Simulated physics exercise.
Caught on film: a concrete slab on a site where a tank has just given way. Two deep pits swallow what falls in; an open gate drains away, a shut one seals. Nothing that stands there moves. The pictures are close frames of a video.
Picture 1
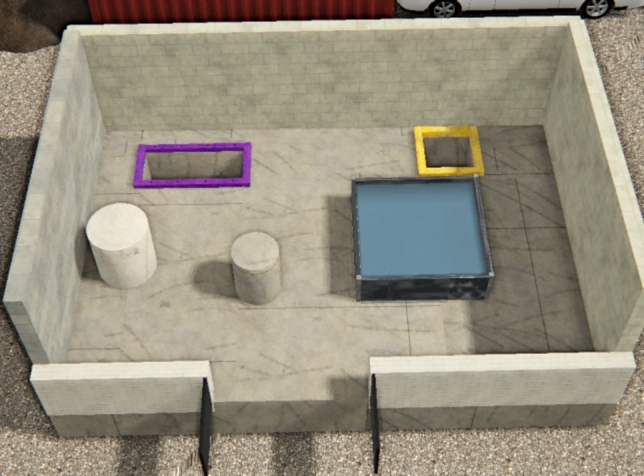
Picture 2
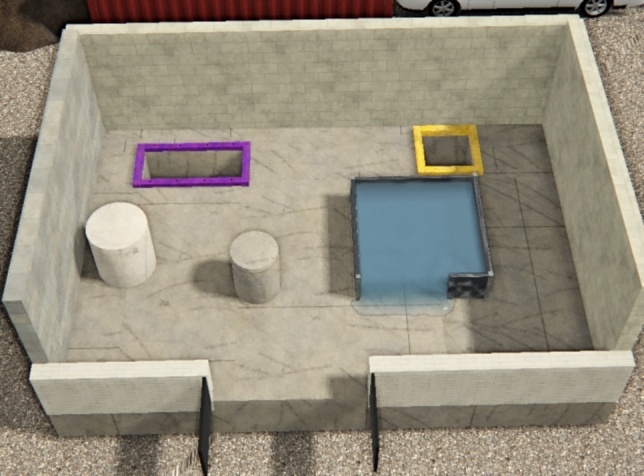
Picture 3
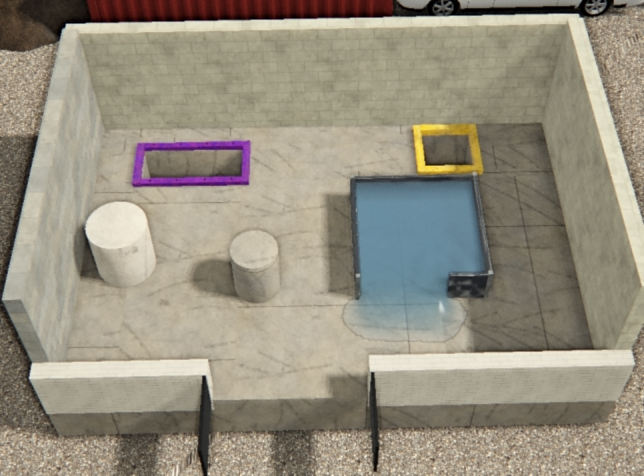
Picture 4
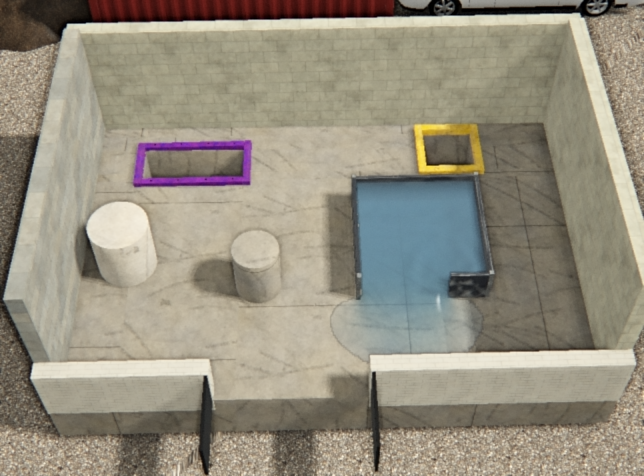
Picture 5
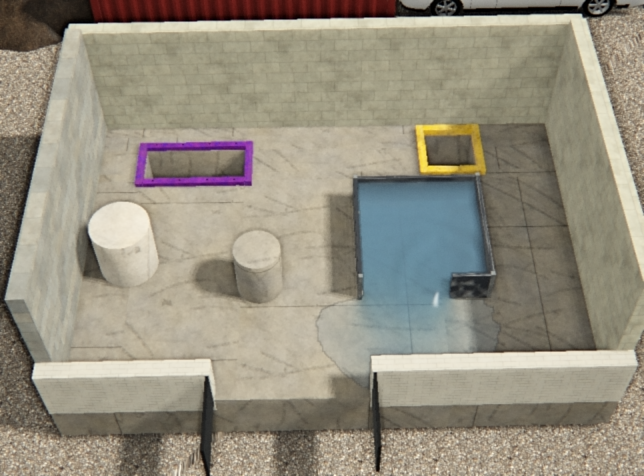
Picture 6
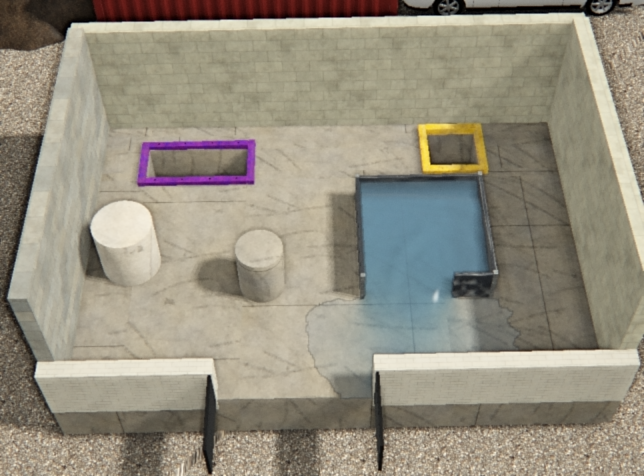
At first, a square tank of still blue water sits inside a walled concrete enclosure, near two pale cylinders and two pits framed in purple and yellow. Part of the tank's front side opens, and water pours out, spreading across the slab in a widening sheet toward the low front wall.
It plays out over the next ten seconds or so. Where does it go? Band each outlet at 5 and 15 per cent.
One by one: The gate takes above 15 %; the yellow pit takes not even 5 %; the purple pit takes not even 5 %.
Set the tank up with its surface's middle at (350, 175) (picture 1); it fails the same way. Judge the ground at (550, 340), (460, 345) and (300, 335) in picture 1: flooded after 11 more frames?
As listed: Clear, covered, awash.
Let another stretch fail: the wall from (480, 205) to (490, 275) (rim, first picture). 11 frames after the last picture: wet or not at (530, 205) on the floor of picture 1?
Answer: Covered.
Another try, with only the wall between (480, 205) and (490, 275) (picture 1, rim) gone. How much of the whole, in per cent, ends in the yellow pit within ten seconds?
In per cent: Yellow 4.
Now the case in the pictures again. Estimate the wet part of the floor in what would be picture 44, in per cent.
Near 55 in a hundred.
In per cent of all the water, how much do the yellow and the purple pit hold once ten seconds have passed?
Near 0 and 0 in a hundred.
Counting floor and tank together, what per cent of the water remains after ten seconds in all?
About 68 per cent.
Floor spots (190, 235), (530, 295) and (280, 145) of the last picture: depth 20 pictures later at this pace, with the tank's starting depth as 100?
In that order: 0, 4 and 0 per cent.
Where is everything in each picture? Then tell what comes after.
In the first frame, still water in the water tank at (419, 229).
In the second frame, the front is at (449, 305), out from the gap at (403, 290).
In the third frame, the front is at (455, 324), out from the gap at (403, 290).
In the fourth frame, the front is at a hidden place, out from the gap at (404, 291).
In the fifth frame, water pours out at (406, 291) and has run to a hidden place.
In the sixth frame, the front is at a hidden place, out from the gap at (408, 290).
A moment on, water covers 15 % of the floor; the gate 2 %, the yellow pit 0 %, the purple pit 0 %.
Next, water covers 20 % of the floor; the gate 8 %, the yellow pit 0 %, the purple pit 0 %.
Then, water covers 35 % of the floor; the gate 18 %, the yellow pit 0 %, the purple pit 0 %.
Later, water covers 55 % of the floor; the gate 26 %, the yellow pit 0 %, the purple pit 0 %.
In the end, water covers 65 % of the floor; the gate 31 %, the yellow pit 0 %, the purple pit 0 %.
